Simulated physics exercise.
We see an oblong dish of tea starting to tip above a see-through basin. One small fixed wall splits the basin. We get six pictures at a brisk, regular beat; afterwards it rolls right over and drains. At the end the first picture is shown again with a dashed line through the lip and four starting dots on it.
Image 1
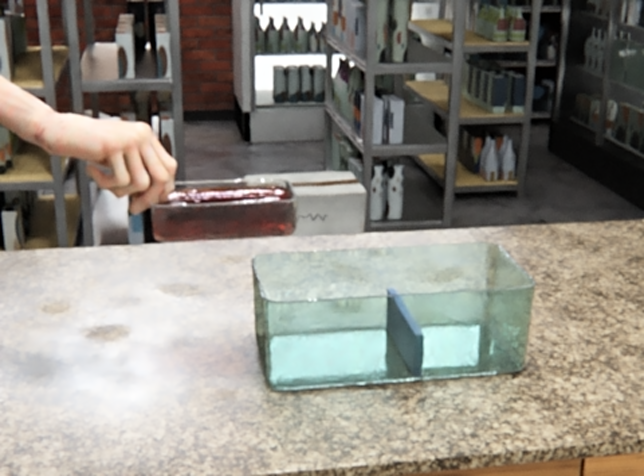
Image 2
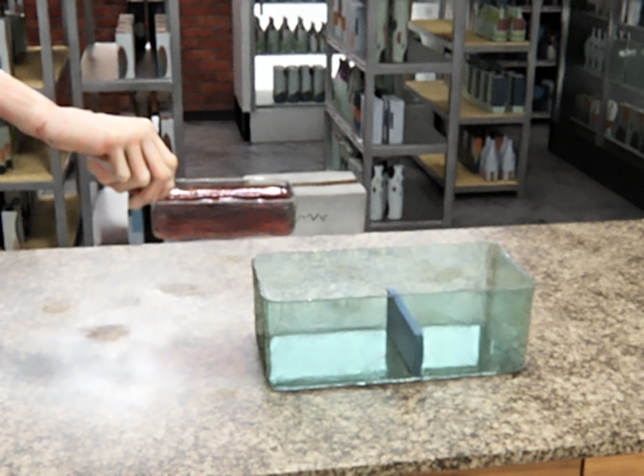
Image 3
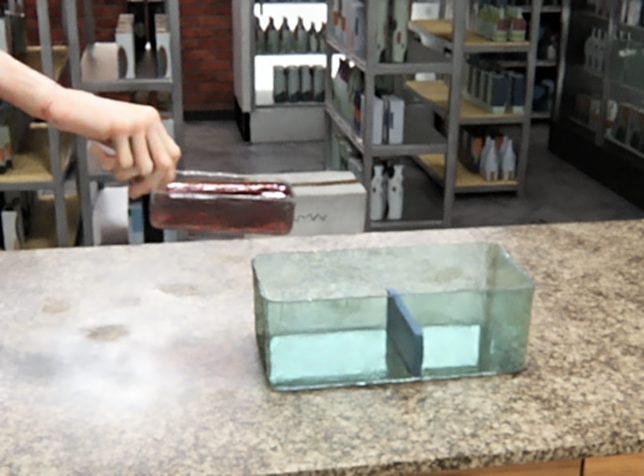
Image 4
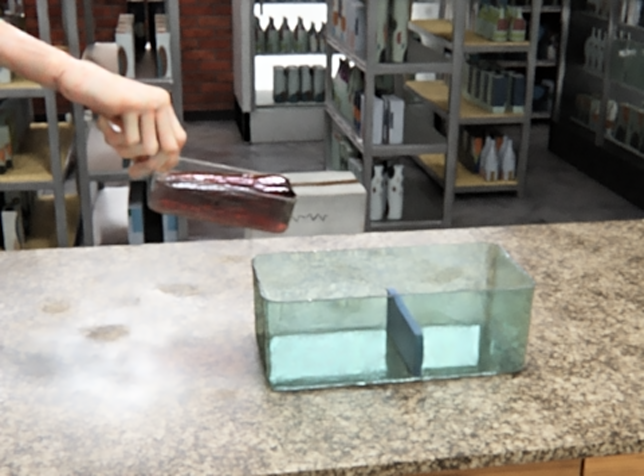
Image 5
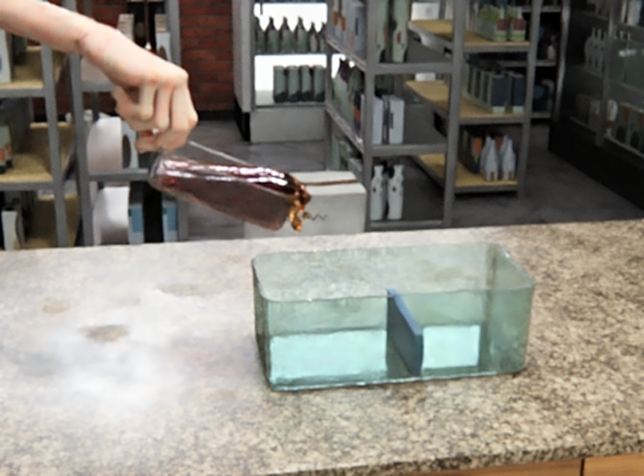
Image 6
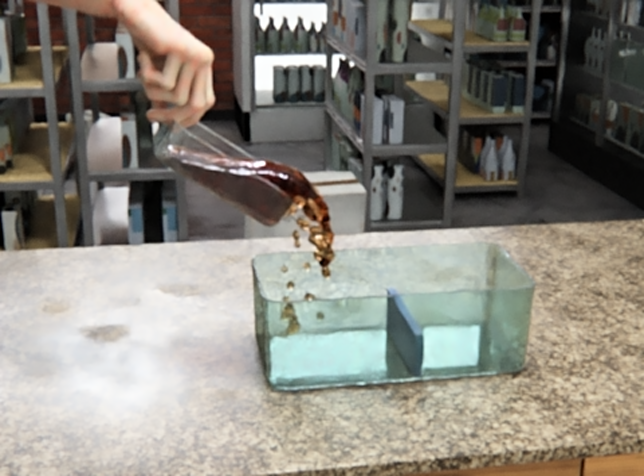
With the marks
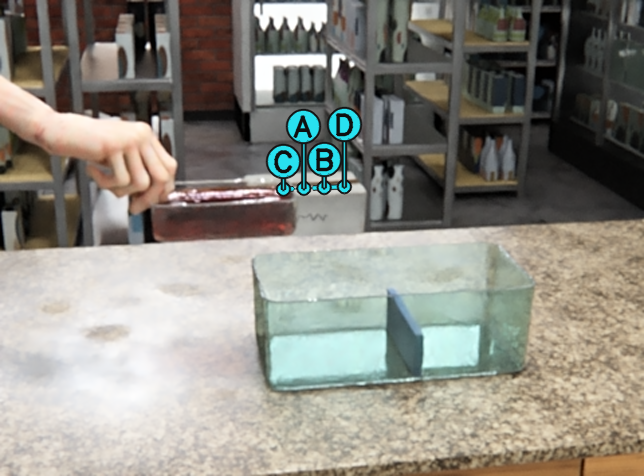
The clip opens with a hand holding an oblong clear dish of dark reddish-brown tea level, above and to the left of a see-through basin with a dividing wall and pale liquid inside. The hand rises and tilts the dish rightward, and tea pours over its lip in broken drops toward the basin.
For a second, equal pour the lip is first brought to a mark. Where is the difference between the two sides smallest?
The answer is dot B.
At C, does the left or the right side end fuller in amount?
The left one.
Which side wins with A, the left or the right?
More ends on the left.
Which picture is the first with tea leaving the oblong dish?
In picture 4.
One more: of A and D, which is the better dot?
D.
In cyan, A at (303, 188); B at (324, 187); C at (283, 189); D at (344, 186).
If A is chosen, about 89 % ends left of the wall and 9 % right of it.
If B is chosen, about 46 % ends left of the wall and 51 % right of it; 3 % is lost outside.
If C is chosen, about 95 % ends left of the wall and 2 % right of it; 3 % is lost outside.
If D is chosen, about 26 % ends left of the wall and 72 % right of it; 3 % is lost outside.
